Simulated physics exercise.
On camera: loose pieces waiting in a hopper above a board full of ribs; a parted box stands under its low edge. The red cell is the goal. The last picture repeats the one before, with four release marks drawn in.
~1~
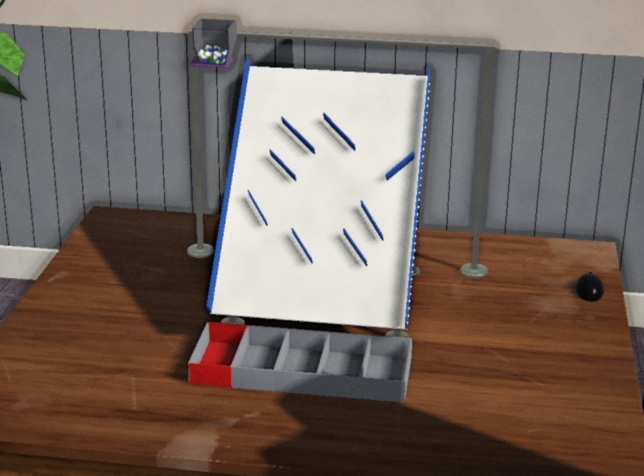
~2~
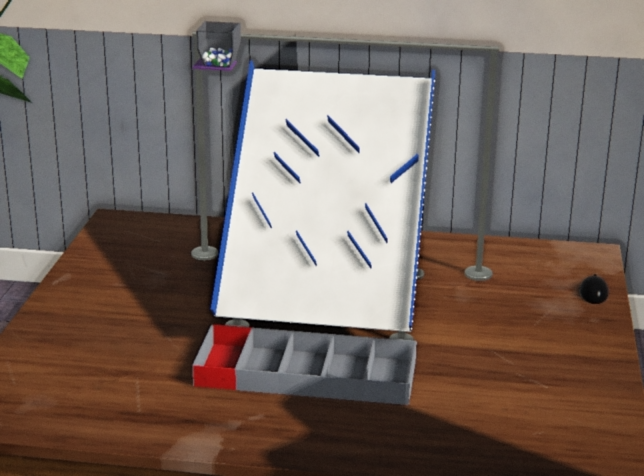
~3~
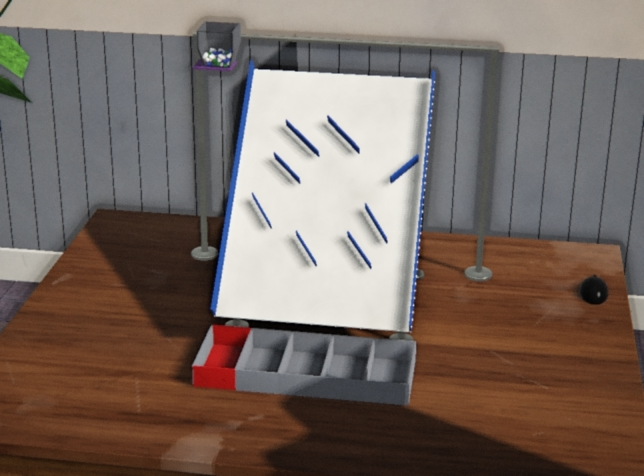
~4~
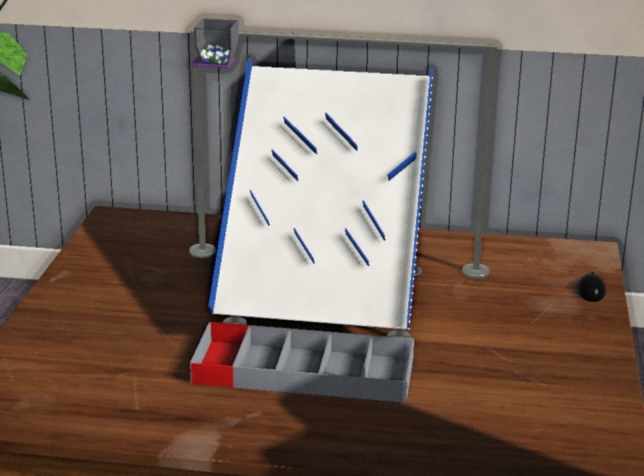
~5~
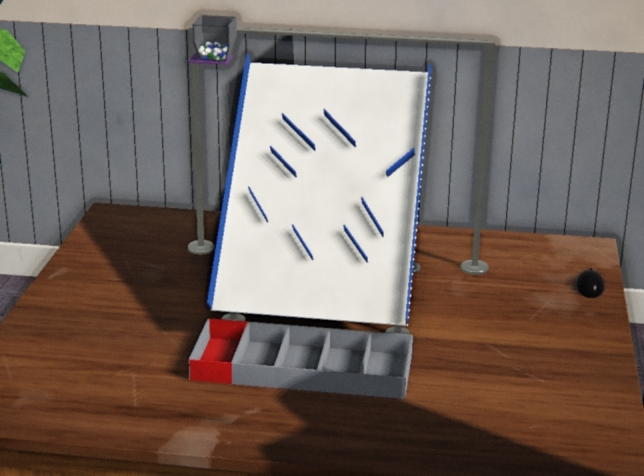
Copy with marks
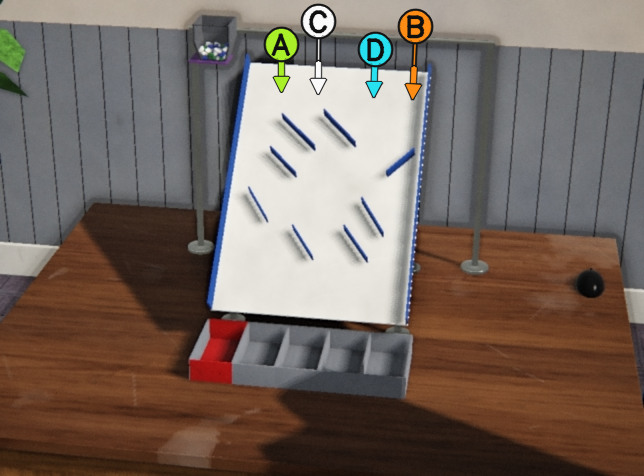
In this clip, a small hopper of pale pieces sits above a tilted white board with blue ribs, while a box with one red and four grey compartments stands below; nothing moves except a slight shift of the view.
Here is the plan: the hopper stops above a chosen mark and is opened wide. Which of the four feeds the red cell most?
Mark A.
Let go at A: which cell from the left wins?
The first.
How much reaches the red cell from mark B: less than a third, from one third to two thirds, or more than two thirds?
It is less than a third.
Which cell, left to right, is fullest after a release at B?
The fifth from the left.
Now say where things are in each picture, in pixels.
In the first frame, hopper at (216, 56), jelly beans, door shut.
In the second frame, ribs (286, 119) to (318, 151), (327, 115) to (359, 147), (274, 152) to (299, 178).
In the third frame, ribs (390, 177) to (418, 155), (252, 192) to (270, 223), (365, 203) to (387, 238).
In the fourth frame, ribs (294, 228) to (313, 259), (345, 228) to (368, 261).
In the fifth frame, red cell at (211, 370), number 1 of 5 from the left.
On the marked copy, mark A meets the board at (281, 86); mark B meets the board at (412, 93); mark C meets the board at (318, 88); mark D meets the board at (373, 91).
Choosing A, about a third in the red cell, about half in other cells, a small part outside the box.
Choosing B, none in the red cell, nearly all in other cells, a stray few held on the board.
Choosing C, none in the red cell, most in other cells, a small part outside the box.
Choosing D, none in the red cell, nearly all in other cells.
